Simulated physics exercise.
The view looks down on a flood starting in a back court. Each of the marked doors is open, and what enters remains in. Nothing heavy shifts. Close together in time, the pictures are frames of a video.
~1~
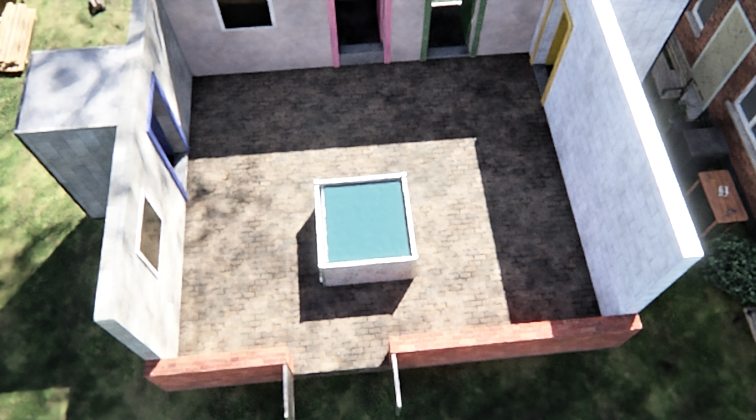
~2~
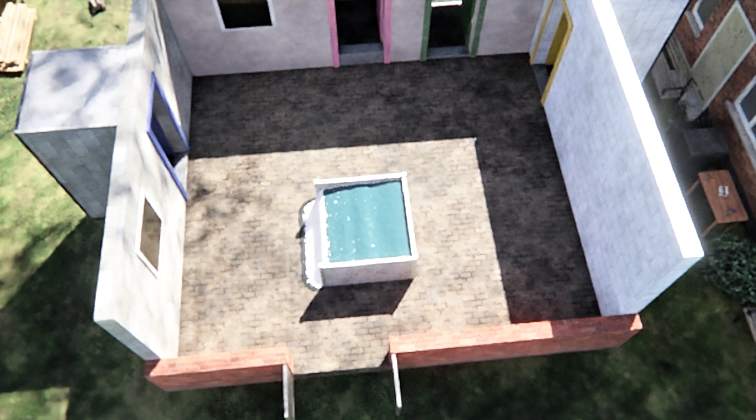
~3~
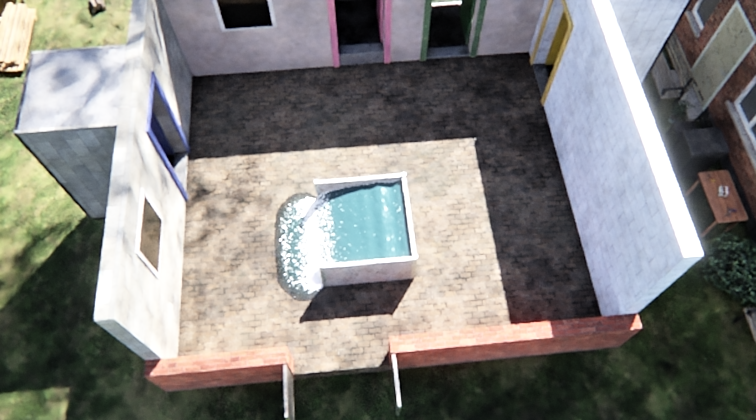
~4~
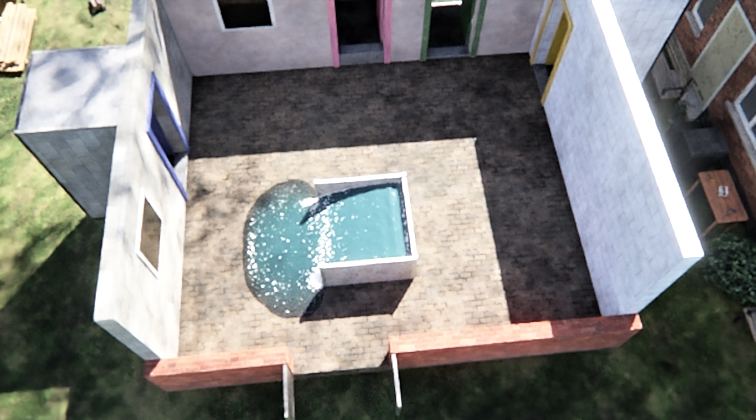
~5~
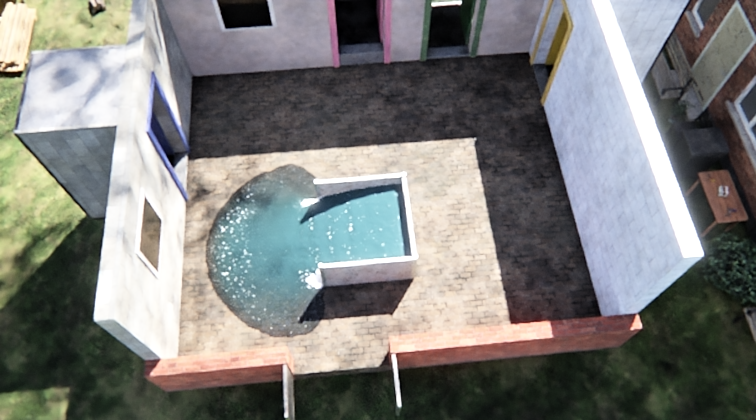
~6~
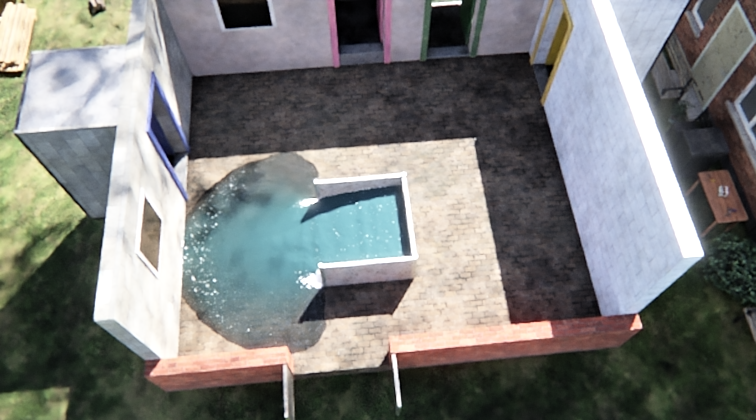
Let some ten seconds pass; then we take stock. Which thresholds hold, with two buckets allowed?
Result: The pink door will most likely keep inside the limit; the blue door will most likely go past the limit; the yellow door will most likely go past the limit; the green door will most likely keep inside the limit.
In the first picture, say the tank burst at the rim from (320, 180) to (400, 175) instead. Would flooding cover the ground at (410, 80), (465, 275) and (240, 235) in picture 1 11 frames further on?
One by one: Waterlogged; unsoaked; unsoaked.
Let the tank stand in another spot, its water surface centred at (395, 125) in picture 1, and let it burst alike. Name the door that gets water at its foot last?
The one in yellow, that's the one.
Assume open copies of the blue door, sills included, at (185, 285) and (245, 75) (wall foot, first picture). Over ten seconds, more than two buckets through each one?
First: Gets beyond it. Second: Gets beyond it.
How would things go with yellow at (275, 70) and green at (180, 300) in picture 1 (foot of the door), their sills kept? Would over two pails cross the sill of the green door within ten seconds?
Green door: Goes past it.
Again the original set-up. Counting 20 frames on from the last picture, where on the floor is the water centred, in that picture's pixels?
It's close to (262, 228).
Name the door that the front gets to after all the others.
My answer: The yellow door.
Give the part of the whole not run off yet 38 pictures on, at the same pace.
I make it 90 per cent.
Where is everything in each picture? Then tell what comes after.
Still water in the open tank at (364, 221), in the first frame.
Water pours out at (323, 236) and has run to a hidden place, in the second frame.
The front is at (292, 201), out from the gap at (323, 238), in the third frame.
Water pours out at (323, 239) and has run to (275, 191), in the fourth frame.
The front is at (217, 225), out from the gap at (323, 239), in the fifth frame.
The front is at (185, 225), out from the gap at (324, 239), in the sixth frame.
A moment on, water covers 25 % of the floor; the pink door not reached, the blue door under two buckets in, the yellow door not reached, the green door not reached.
Next, water covers 25 % of the floor; the pink door not reached, the blue door over two buckets in, the yellow door not reached, the green door not reached.
Then, water covers 40 % of the floor; the pink door not reached, the blue door over two buckets in, the yellow door not reached, the green door not reached.
Later, water covers 75 % of the floor; the pink door wet at the sill, nothing in, the blue door over two buckets in, the yellow door not reached, the green door wet at the sill, nothing in.
In the end, water covers 95 % of the floor; the pink door wet at the sill, nothing in, the blue door over two buckets in, the yellow door over two buckets in, the green door wet at the sill, nothing in.
